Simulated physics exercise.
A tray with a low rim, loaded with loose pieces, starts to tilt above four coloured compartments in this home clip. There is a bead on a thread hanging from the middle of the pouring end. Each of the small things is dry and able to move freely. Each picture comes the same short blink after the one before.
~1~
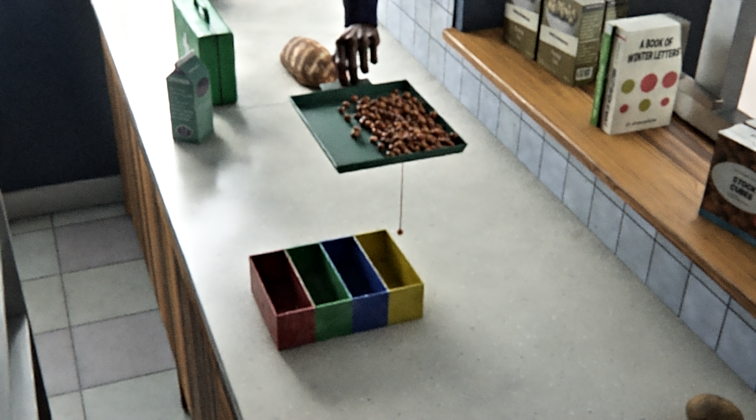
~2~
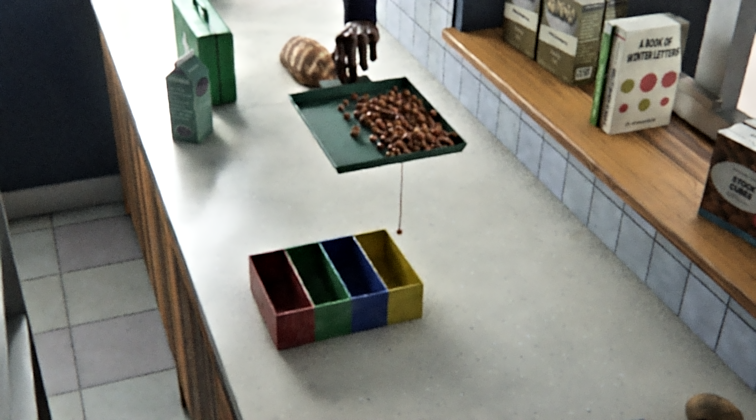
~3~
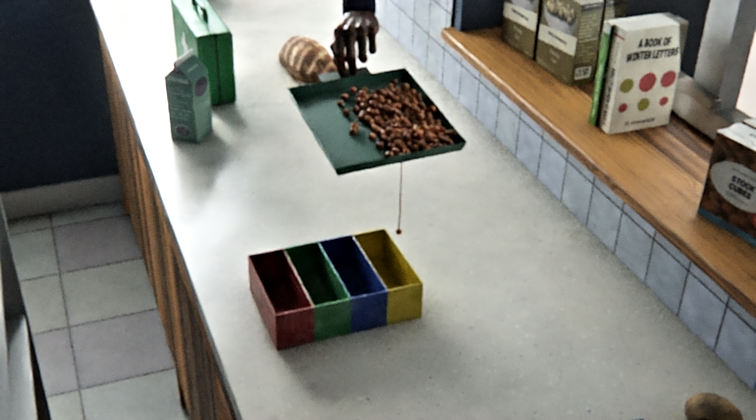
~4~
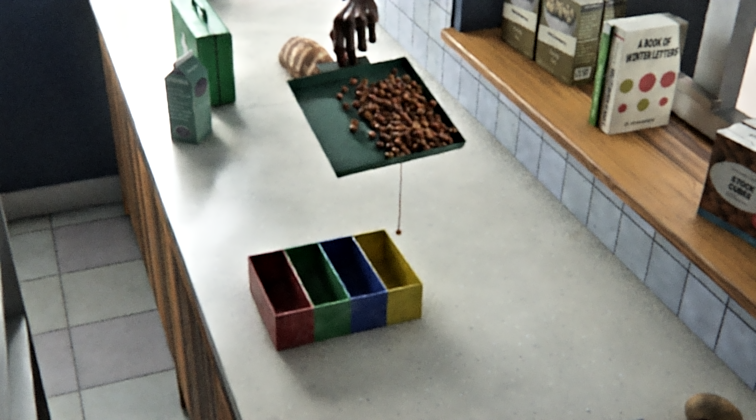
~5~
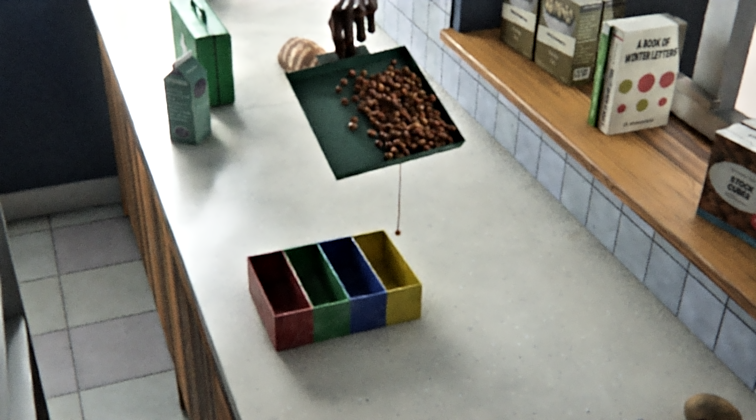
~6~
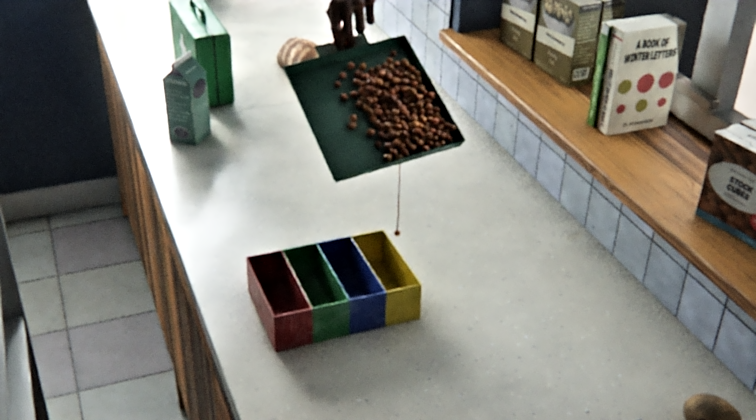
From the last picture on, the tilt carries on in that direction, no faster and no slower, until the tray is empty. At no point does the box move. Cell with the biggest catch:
Blue.
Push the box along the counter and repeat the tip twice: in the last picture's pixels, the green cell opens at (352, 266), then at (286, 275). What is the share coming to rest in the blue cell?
20, then 30 %.
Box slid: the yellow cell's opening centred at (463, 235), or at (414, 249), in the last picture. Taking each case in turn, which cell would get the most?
The first position gives the red one, and the second gives the green cell.
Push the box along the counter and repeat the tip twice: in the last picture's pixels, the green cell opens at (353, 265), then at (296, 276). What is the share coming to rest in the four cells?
About 100% and about 80%.
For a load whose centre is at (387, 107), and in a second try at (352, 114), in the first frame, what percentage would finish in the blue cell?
First case around 50 %, second case around 50 %.
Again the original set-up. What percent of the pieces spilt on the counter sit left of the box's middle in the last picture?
Left share: Some 10 per cent.
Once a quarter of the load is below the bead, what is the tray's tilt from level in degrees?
My estimate is some 85 degrees.
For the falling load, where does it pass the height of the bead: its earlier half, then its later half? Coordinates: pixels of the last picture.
Around (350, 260), followed by around (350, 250).
Soon after the last picture, tray tipped steeply; most on the tray; a stray few in the blue cell; a stray few in the green cell; about a quarter falling or outside the box.
A little later, tray tipped past a quarter turn; a stray few on the tray; about half in the blue cell; about a quarter in the yellow cell; a small part in the green cell; a stray few in the red cell; about a quarter falling or outside the box.
Later still, tray tipped past a quarter turn; about half in the blue cell; about a quarter in the yellow cell; a small part in the green cell; a stray few in the red cell; a small part falling or outside the box.
At rest, tray tipped past a quarter turn; about half in the blue cell; about a quarter in the yellow cell; a small part in the green cell; a stray few in the red cell; a small part outside the box.
